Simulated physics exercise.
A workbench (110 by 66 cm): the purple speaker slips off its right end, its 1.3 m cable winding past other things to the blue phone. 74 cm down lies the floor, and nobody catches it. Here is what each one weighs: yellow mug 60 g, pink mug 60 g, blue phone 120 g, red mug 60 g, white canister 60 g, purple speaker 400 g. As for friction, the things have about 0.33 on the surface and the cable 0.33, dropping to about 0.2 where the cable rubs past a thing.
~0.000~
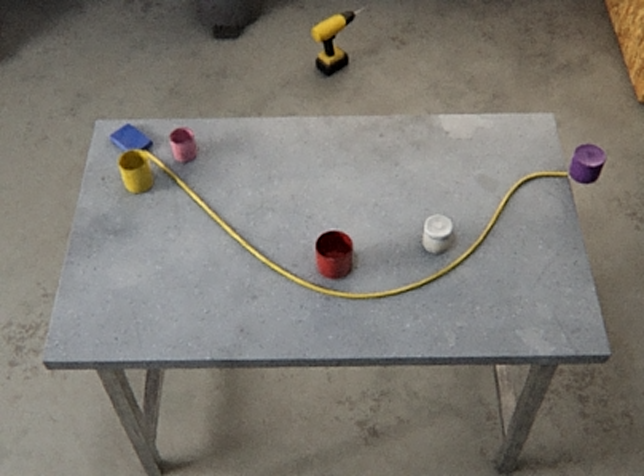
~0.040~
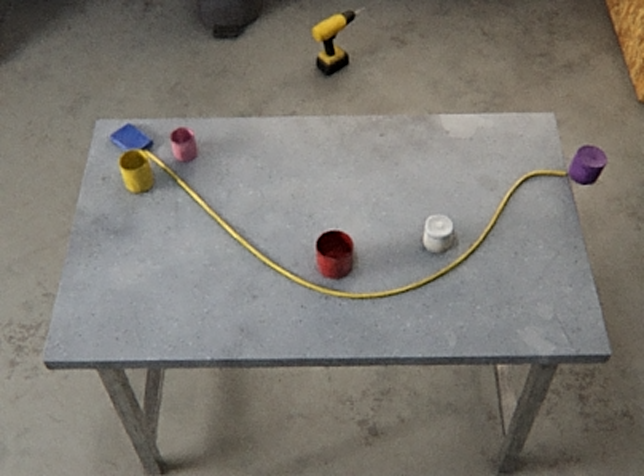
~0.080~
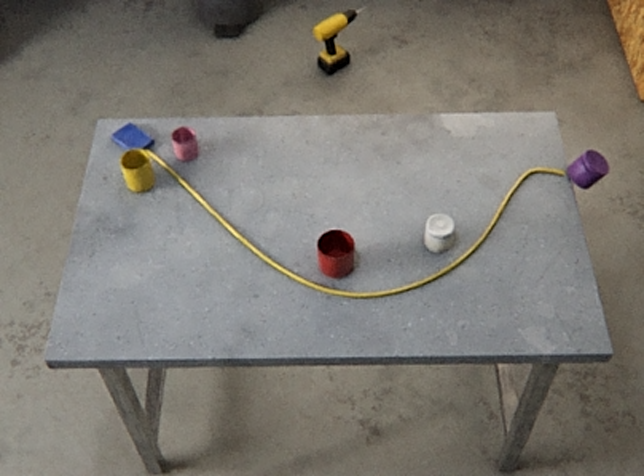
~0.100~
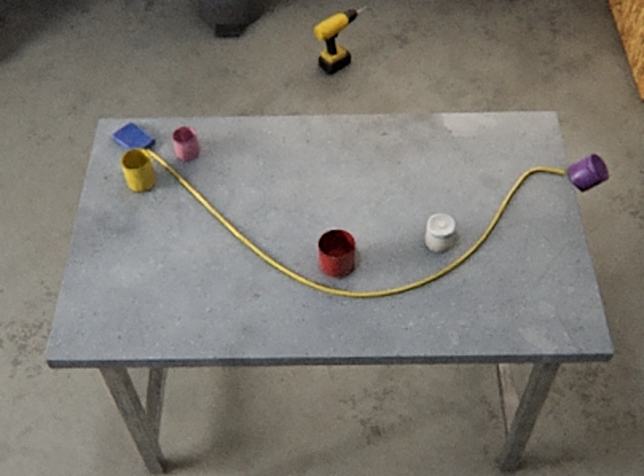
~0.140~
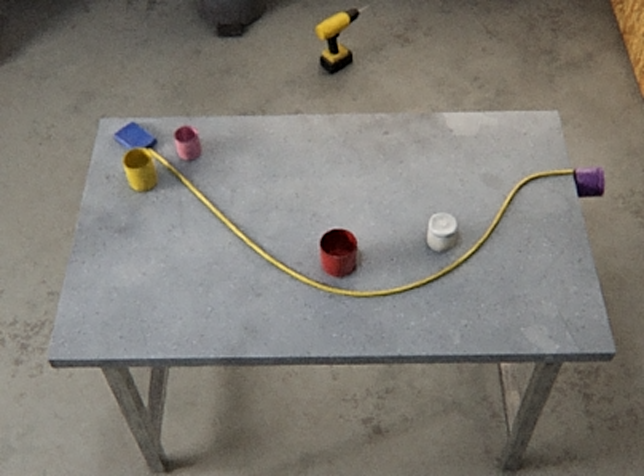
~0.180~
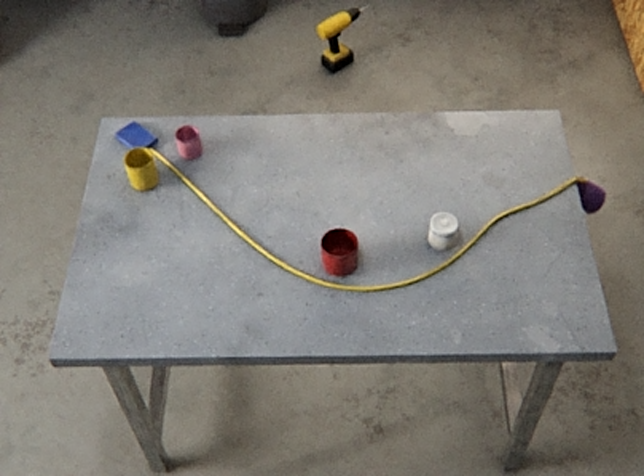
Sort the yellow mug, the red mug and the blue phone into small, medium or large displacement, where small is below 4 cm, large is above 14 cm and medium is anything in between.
Yellow mug: Small; red mug: Large; blue phone: Large.
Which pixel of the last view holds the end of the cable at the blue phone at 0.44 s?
(217, 173), give or take.
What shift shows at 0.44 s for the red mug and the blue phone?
About: Red mug 30 cm, blue phone 20 cm.
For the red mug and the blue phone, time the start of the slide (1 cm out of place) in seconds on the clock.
For the red mug it's 0.24 s, while the blue phone gets there at 0.26 s.
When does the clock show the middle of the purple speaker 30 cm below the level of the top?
At about 0.32 s.
By 0.4 s, the cable's tail end at (217, 173); red mug 31 cm off its start, blue phone 18 cm off its start, white canister 18 cm off its start.
By 0.7 s, the cable's tail end at (394, 205); blue phone 59 cm off its start, red mug over the edge, white canister 48 cm off its start.
By 0.9 s, the cable's tail end at (540, 234); blue phone 90 cm off its start at (519, 234), red mug over the edge, white canister over the edge.
By 1.2 s, the cable's tail end at (597, 245); blue phone 103 cm off its start, red mug over the edge, white canister over the edge.
By 2.4 s, the cable has left the top; blue phone over the edge, red mug over the edge, yellow mug 0 cm off its start at (138, 159), white canister over the edge.
